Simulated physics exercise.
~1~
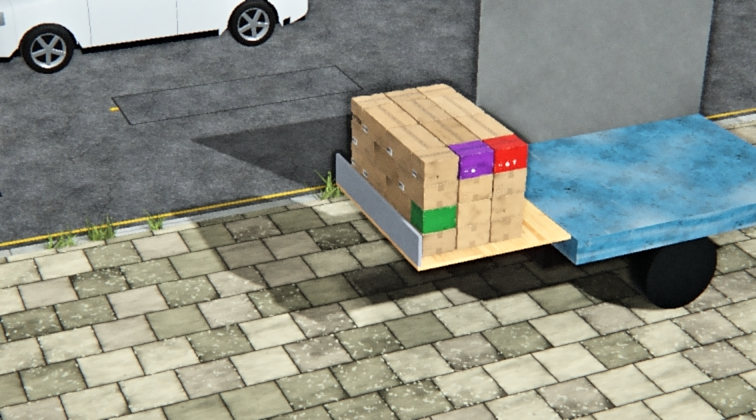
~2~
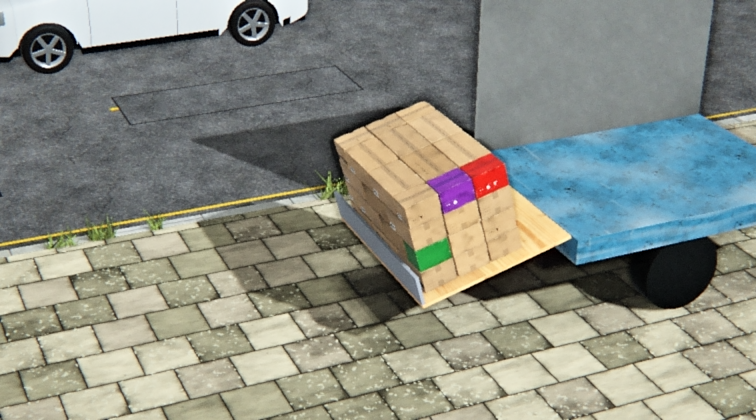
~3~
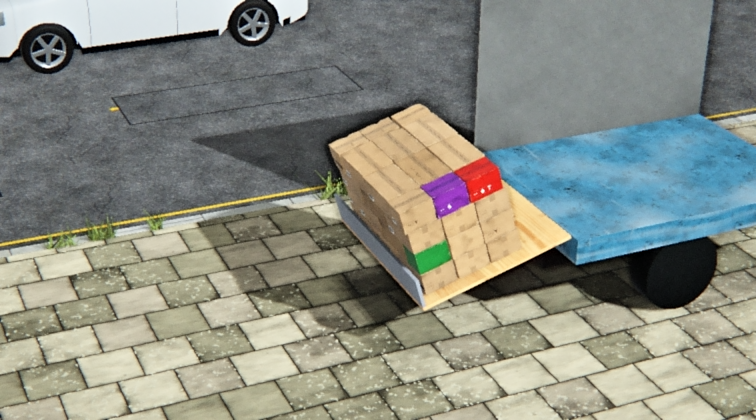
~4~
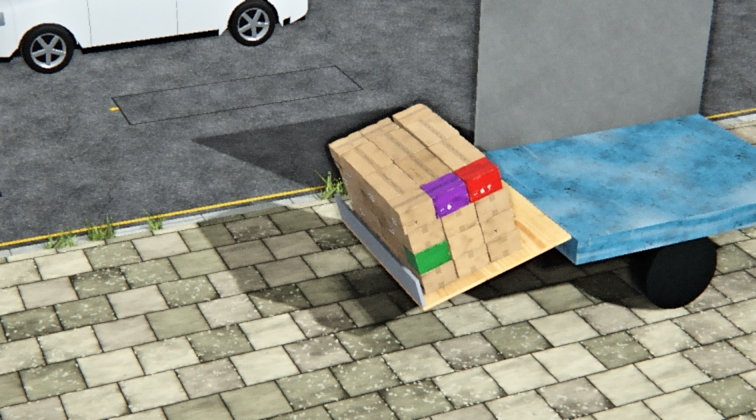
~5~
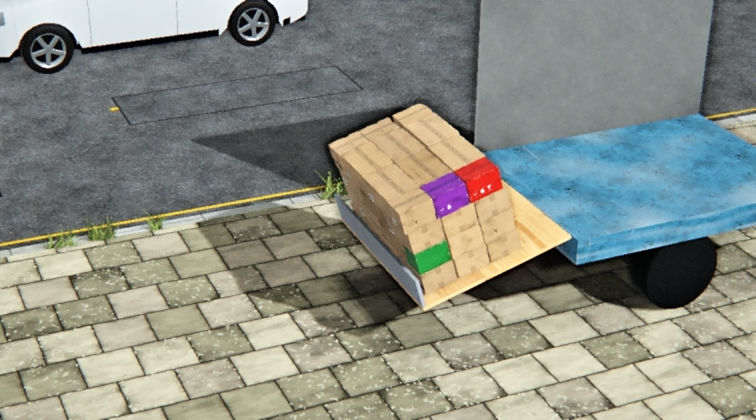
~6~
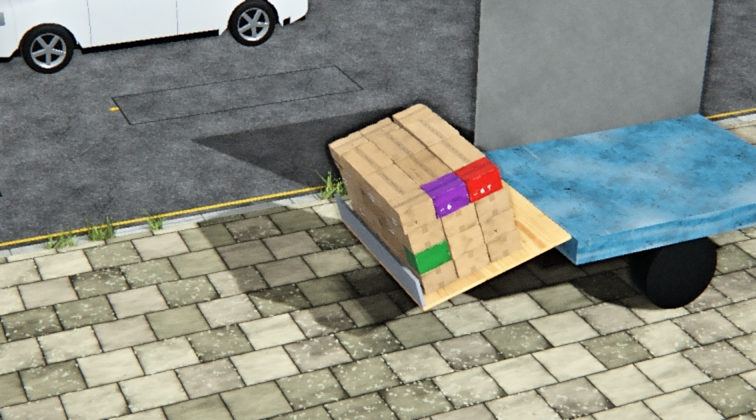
In this clip, a stack of taped cartons, with green, purple and red ones among them, sits on a lorry's tail lift as the platform tilts down to the left. The stack leans and shifts slightly toward the lower edge, then everything rests still, with the cartons all aboard.
